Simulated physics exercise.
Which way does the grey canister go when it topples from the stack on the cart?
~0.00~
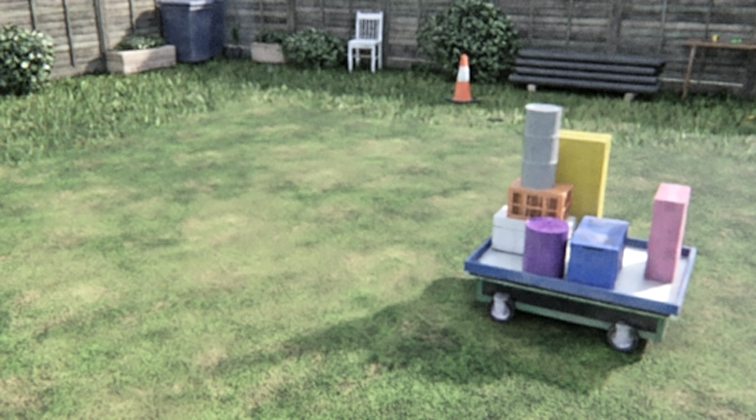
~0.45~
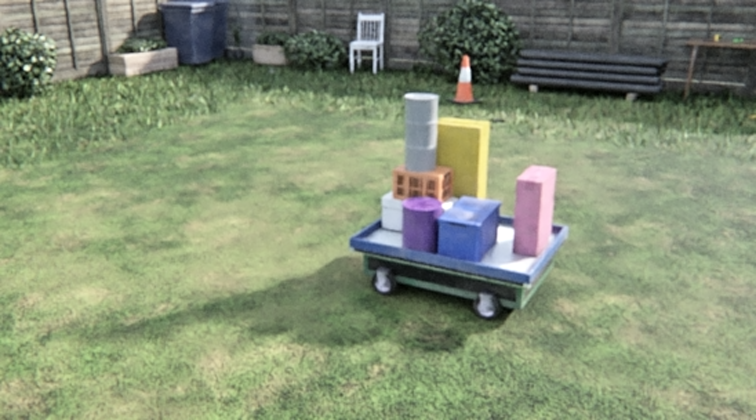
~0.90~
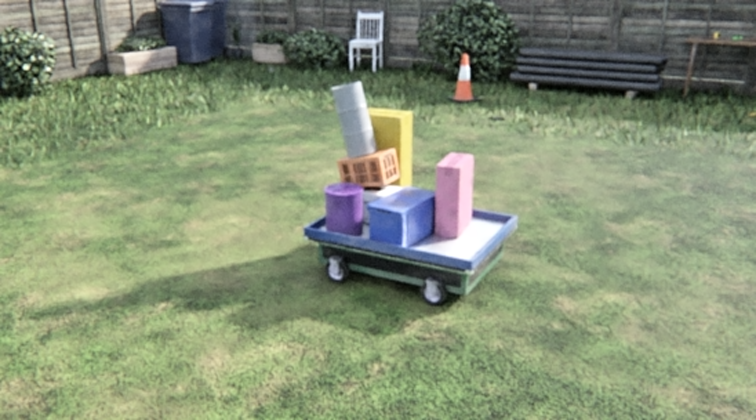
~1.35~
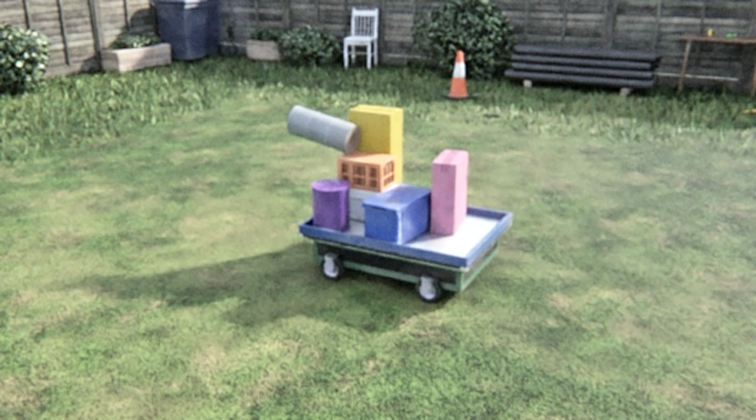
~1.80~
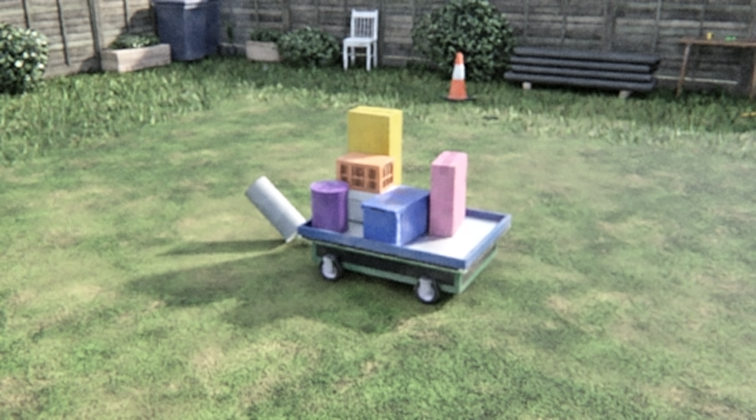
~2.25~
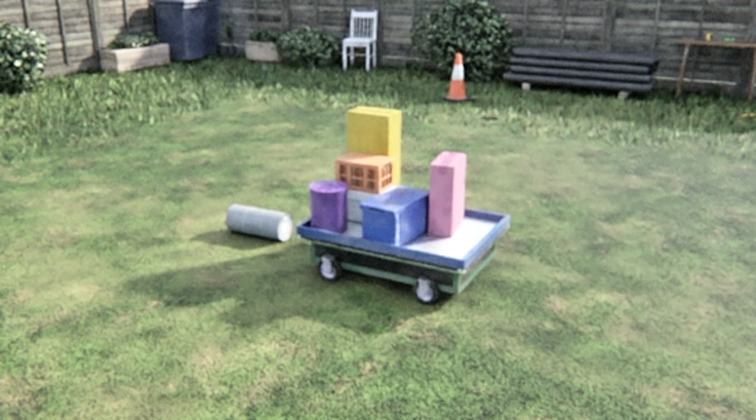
It moves to the left, tipping over that edge of the cart and ending up on the grass.
